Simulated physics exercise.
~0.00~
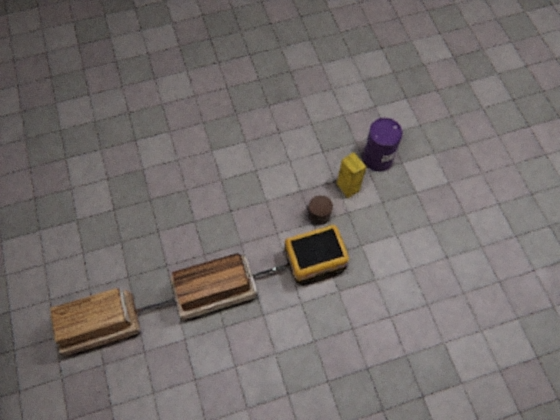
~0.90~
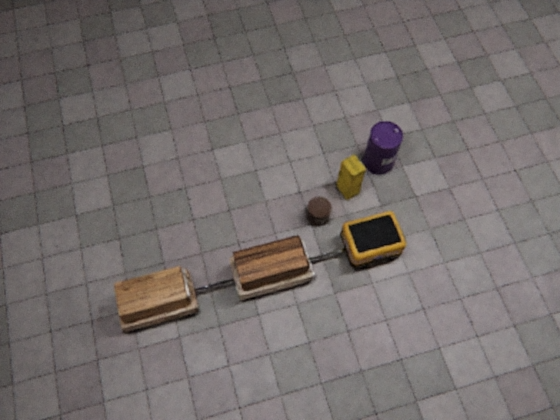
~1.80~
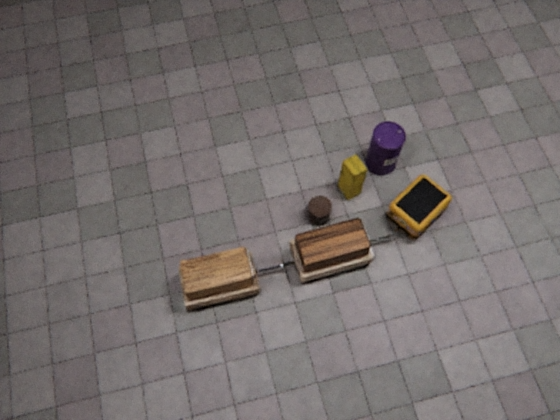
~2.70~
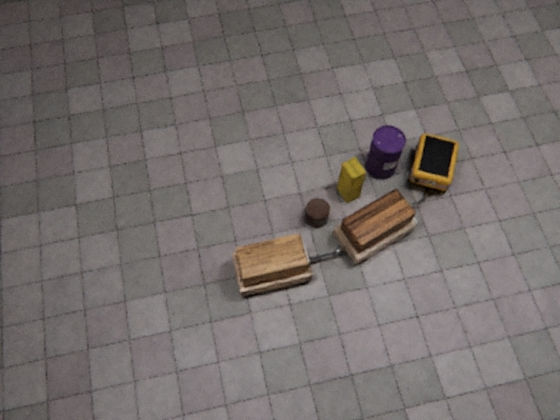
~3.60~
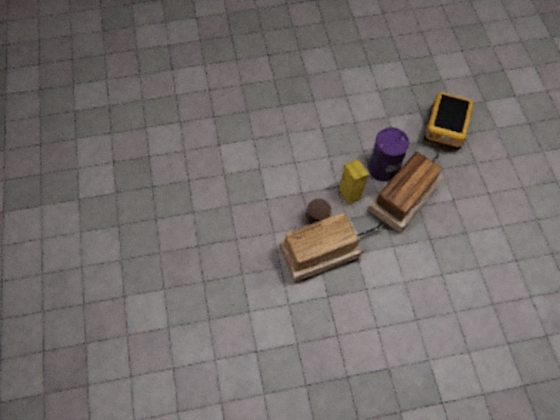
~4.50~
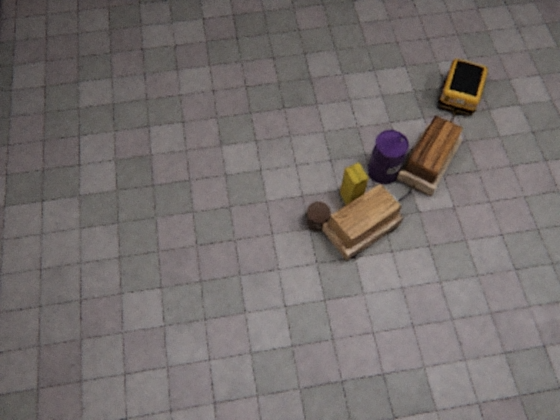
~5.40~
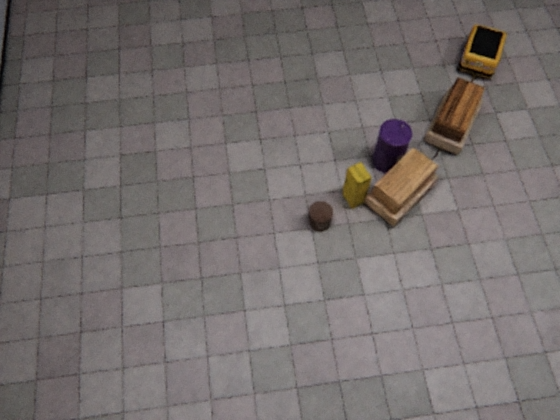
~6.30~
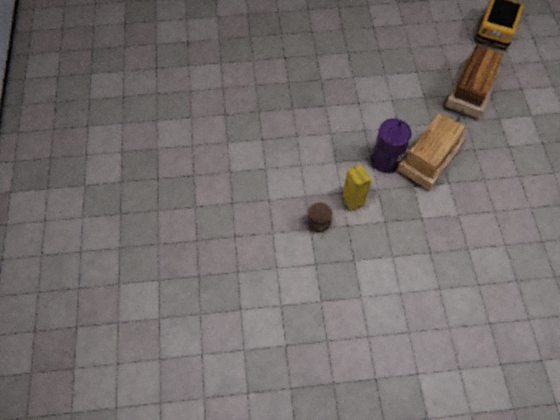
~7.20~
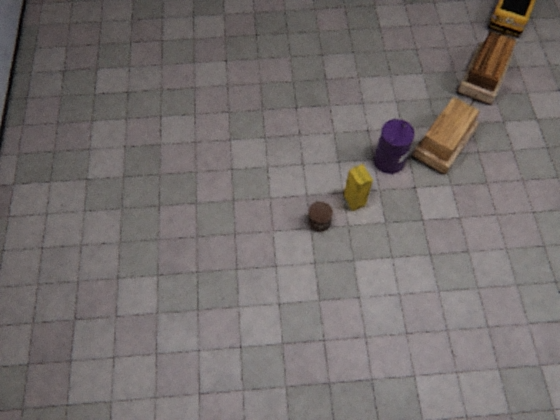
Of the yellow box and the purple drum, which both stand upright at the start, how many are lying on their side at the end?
None of them are lying on their side, as the yellow box and the purple drum are both still standing upright at the end.
